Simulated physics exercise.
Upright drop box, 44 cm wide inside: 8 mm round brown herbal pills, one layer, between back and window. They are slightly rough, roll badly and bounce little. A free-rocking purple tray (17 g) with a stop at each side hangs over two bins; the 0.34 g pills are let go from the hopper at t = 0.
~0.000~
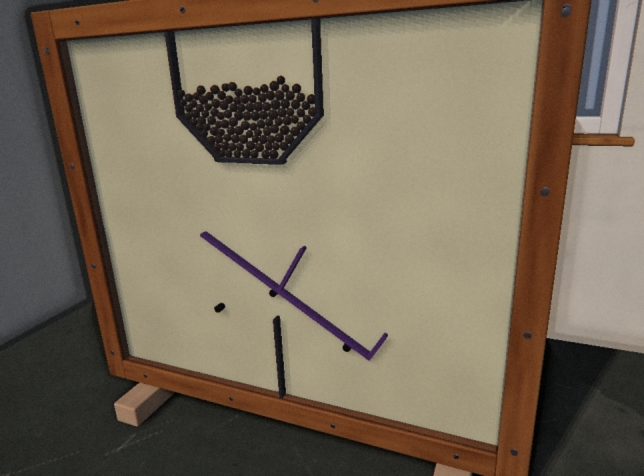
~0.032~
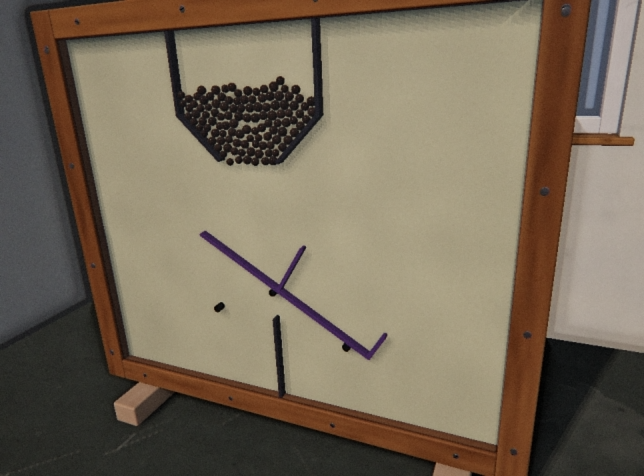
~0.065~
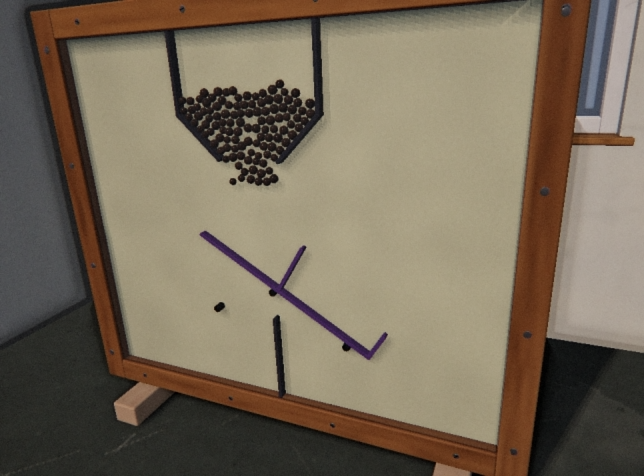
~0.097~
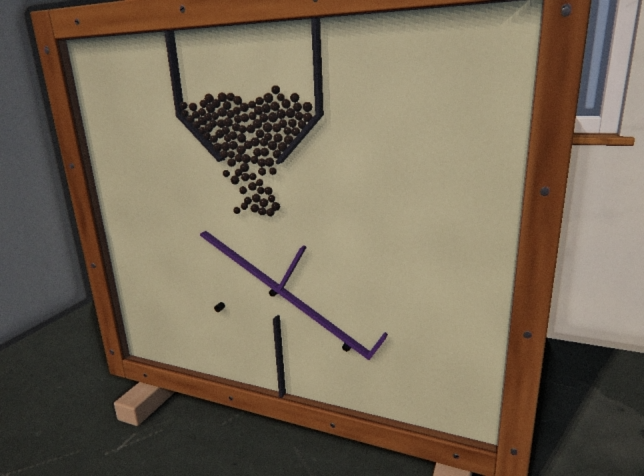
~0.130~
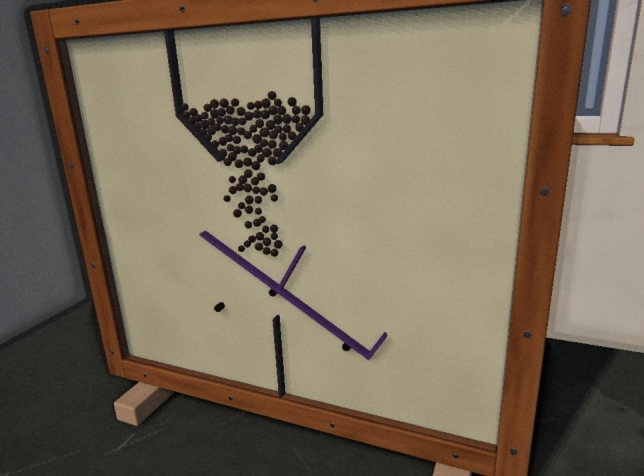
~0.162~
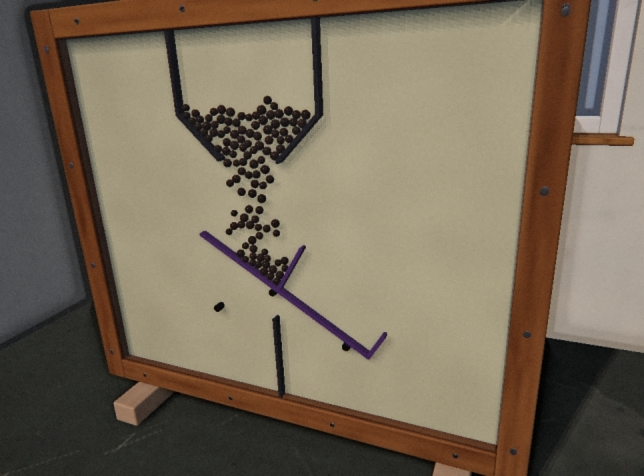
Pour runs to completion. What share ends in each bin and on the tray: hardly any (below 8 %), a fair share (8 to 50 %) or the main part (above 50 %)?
Result: Left bin with the larger part, right bin with almost nothing, tray with a medium share.
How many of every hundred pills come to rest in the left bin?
About 85 percent.
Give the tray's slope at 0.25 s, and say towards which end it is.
Tilt: About 25 degrees; low end: Right.
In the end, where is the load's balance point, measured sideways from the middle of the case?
Roughly 12 centimetres to the left of the centre.
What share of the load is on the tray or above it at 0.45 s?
Around 90 per cent of the load.
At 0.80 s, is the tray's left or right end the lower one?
At that moment the tray sits with its left end down.
By 0.25 s 75 % have left the hopper; tray right end down 27°; on or over it 75 %, past it to the left 0 %, to the right 0 %.
By 0.45 s 100 % have left the hopper; tray left end down 2°; on or over it 90 %, past it to the left 10 %, to the right 0 %.
By 0.80 s 100 % have left the hopper; tray left end down 23°; on or over it 30 %, past it to the left 70 %, to the right 0 %.
All still by 1.8 s, left bin 85 %, right bin 0 %, tray 15 %; tray right end down 31°.
